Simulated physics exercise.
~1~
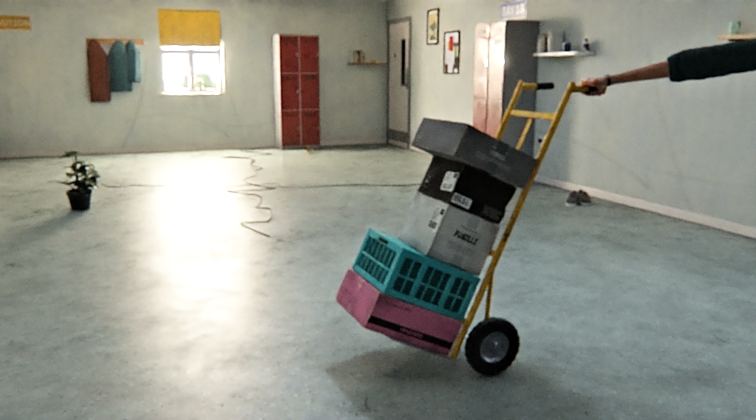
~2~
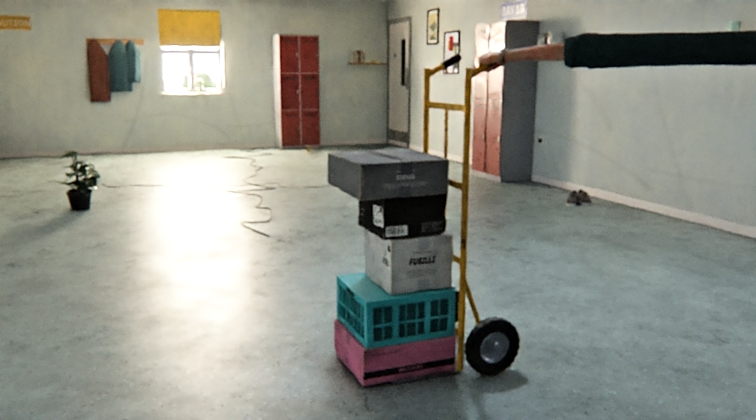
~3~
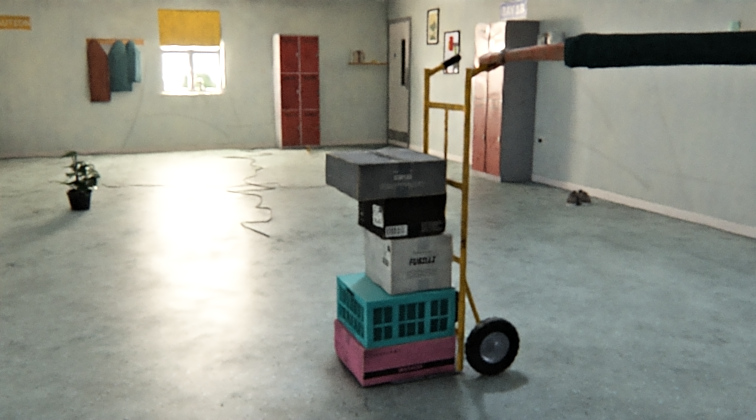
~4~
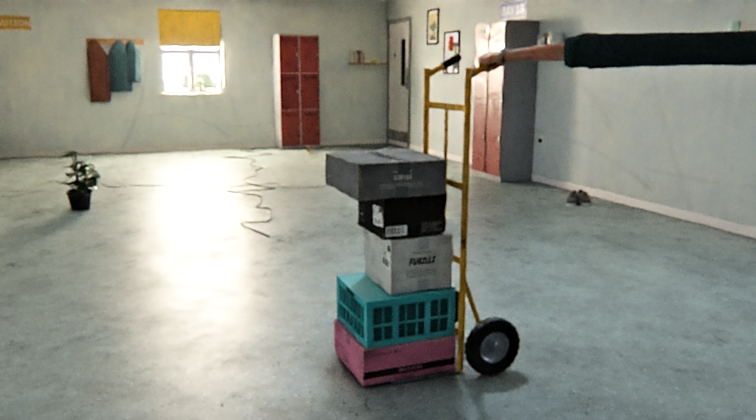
In a bare, pale-walled room with red lockers and a potted plant, an outstretched arm holds a yellow two-wheeled hand truck tilted back toward the right. Five items are stacked on it, with a pink box at the bottom, then a turquoise crate, a white parcel, a black parcel and a grey box on top. The truck swings upright, and the leaning stack straightens with it. The upper boxes end up slightly out of line, the grey one jutting out to the left. The hand keeps hold of the truck, and the whole stack stays standing, still and upright.
